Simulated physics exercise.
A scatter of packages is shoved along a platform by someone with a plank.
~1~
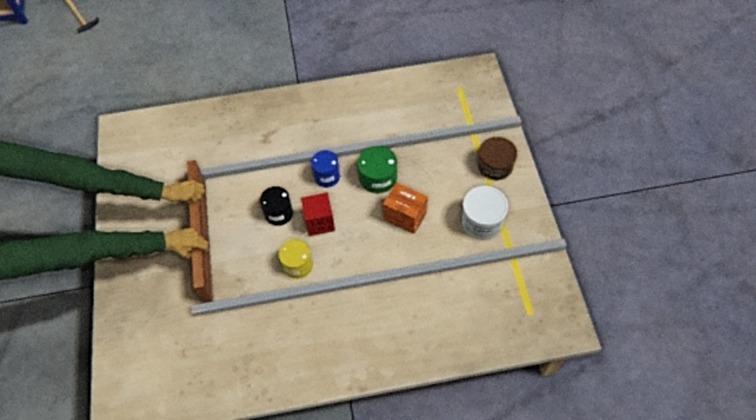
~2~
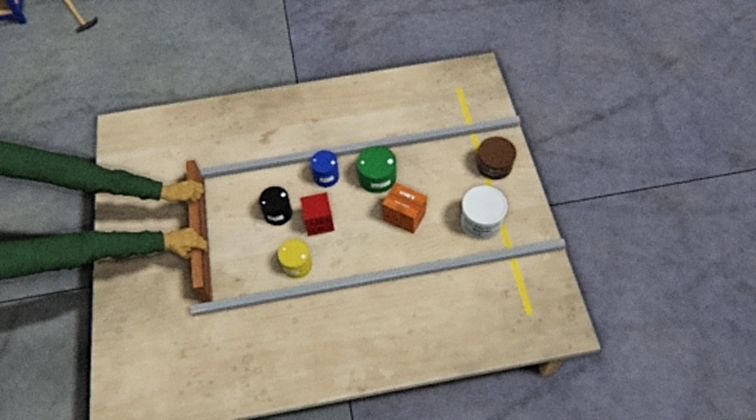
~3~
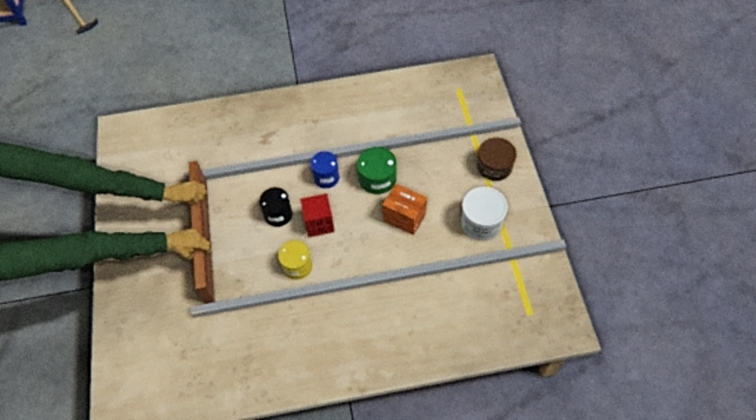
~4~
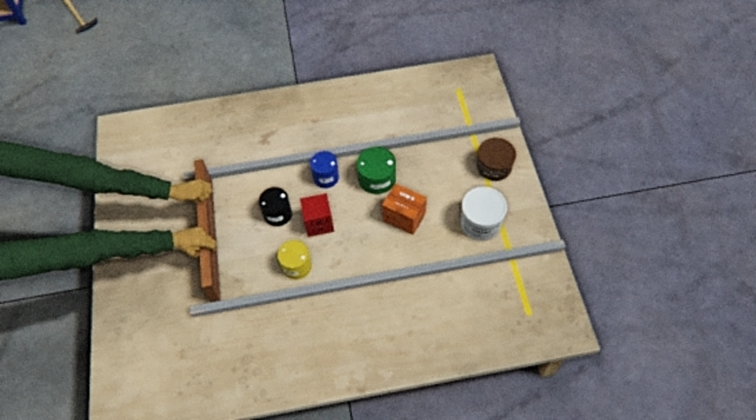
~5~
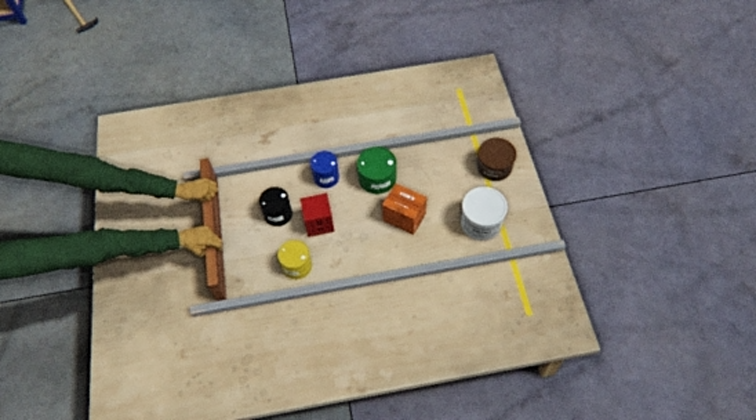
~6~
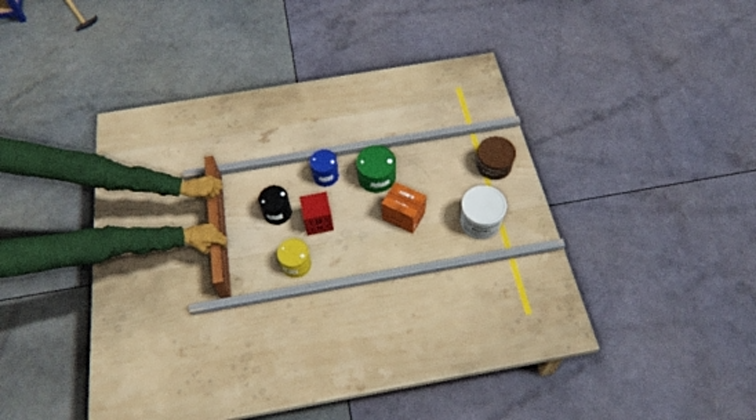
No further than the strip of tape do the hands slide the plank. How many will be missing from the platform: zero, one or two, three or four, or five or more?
Lost: One or two.
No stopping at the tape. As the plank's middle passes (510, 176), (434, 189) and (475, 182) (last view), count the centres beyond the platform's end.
That makes 4, 0, 1.
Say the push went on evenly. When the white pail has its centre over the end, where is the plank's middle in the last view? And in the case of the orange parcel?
The middle is at (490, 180) when it's the white pail, and at (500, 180) when it's the orange parcel.
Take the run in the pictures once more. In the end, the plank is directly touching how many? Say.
So the total is 4.
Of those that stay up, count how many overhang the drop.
In total, 3 of them.
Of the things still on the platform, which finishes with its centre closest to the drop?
The one is the white pail.
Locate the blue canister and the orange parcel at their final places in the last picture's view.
You'll find the first one at (491, 139) and the second at (534, 184).
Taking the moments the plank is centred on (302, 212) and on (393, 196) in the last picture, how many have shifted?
Up to then 3, and up to the other point 6.
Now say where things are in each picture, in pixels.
In the first frame, brown pail (497, 159); white pail (484, 214); orange parcel (405, 209); plank (200, 230); tape (492, 190).
In the second frame, white pail (483, 213); green canister (377, 170).
In the third frame, orange parcel (405, 209); yellow canister (296, 260).
In the fourth frame, brown pail (496, 160); black canister (276, 207).
In the fifth frame, white pail (483, 214); plank (213, 228).
In the sixth frame, brown pail (495, 159); white pail (482, 213); orange parcel (404, 208); plank (218, 226); tape (490, 190).
A little later, none off yet; brown pail at rest near (495, 159); white pail at rest near (482, 213); orange parcel at rest near (404, 208).
Next, none off yet; brown pail at rest near (495, 159); white pail at rest near (482, 213); orange parcel shifted a little near (424, 204).
Later still, none off yet; brown pail shifted a little near (512, 157); white pail shifted about its own width near (512, 218); orange parcel shifted well along near (487, 190).
When it is over, the number that fall off is one or two; down, brown pail.
